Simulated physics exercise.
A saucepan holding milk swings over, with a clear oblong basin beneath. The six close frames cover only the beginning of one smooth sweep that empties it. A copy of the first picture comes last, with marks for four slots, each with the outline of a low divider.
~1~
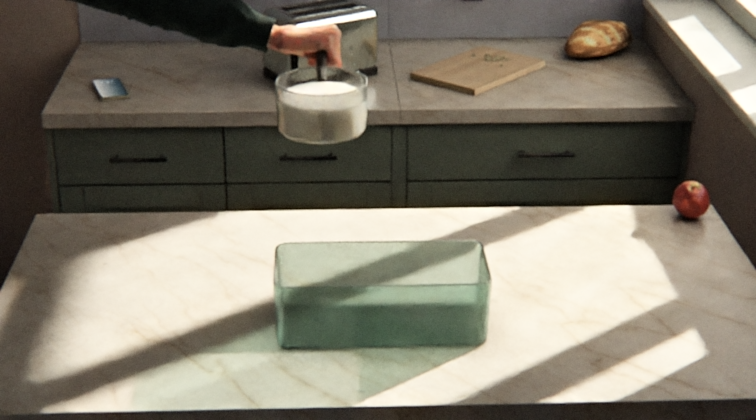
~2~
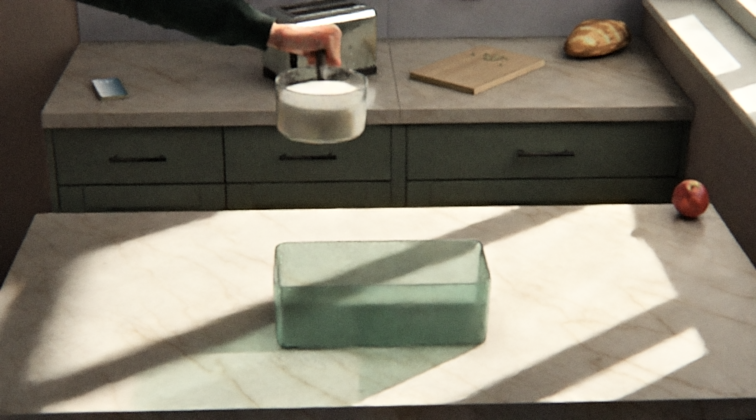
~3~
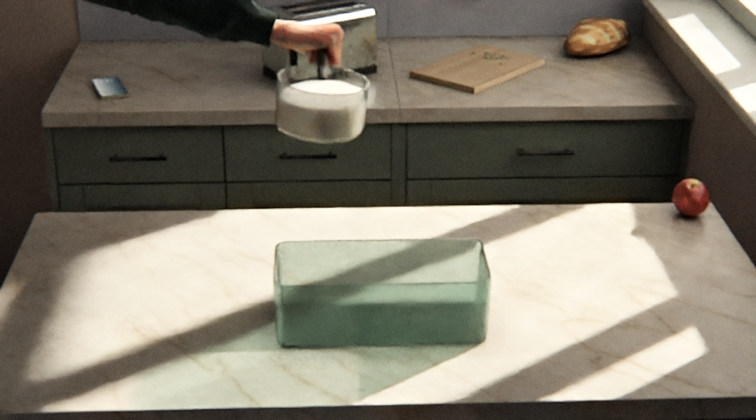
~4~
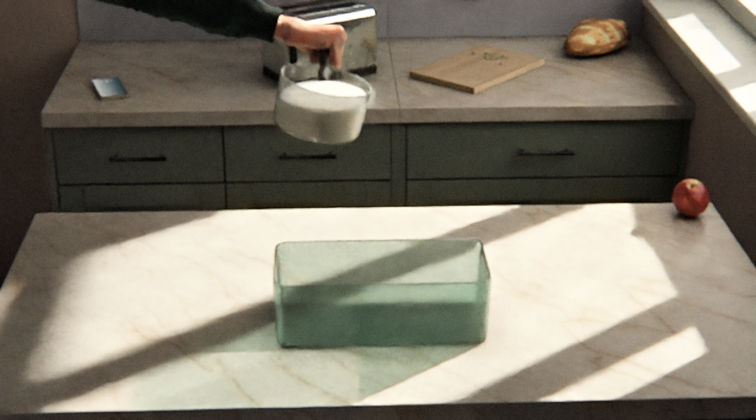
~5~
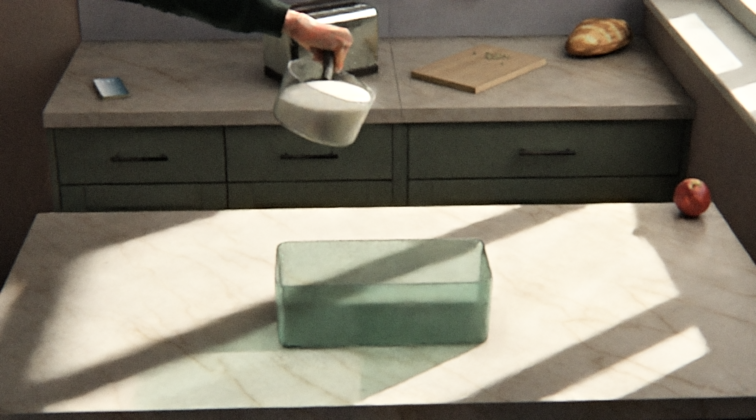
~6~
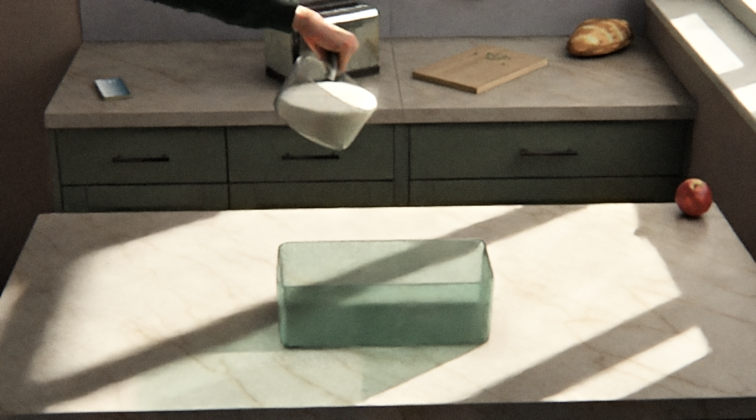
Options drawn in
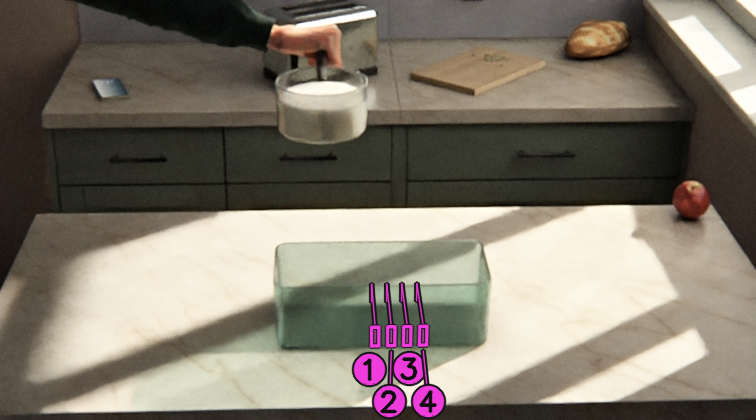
In a kitchen with a sunlit marble counter, a hand holds a clear saucepan of milk level above an oblong glass basin, a red apple off to the right. After staying upright briefly, the pan tilts gradually toward the right, until the milk reaches over its lip.
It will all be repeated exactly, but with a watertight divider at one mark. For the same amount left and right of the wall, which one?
Best: 4.
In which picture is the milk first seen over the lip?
Picture 6.
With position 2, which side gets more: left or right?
The right side.
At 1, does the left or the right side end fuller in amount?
The right one.
In magenta, 1 at (375, 351); 2 at (391, 351); 3 at (407, 350); 4 at (423, 350).
With 1, about 12 % ends left of the wall and 85 % right of it; 3 % is lost outside.
With 2, about 13 % ends left of the wall and 84 % right of it; 3 % is lost outside.
With 3, about 18 % ends left of the wall and 79 % right of it; 3 % is lost outside.
With 4, about 48 % ends left of the wall and 49 % right of it; 3 % is lost outside.
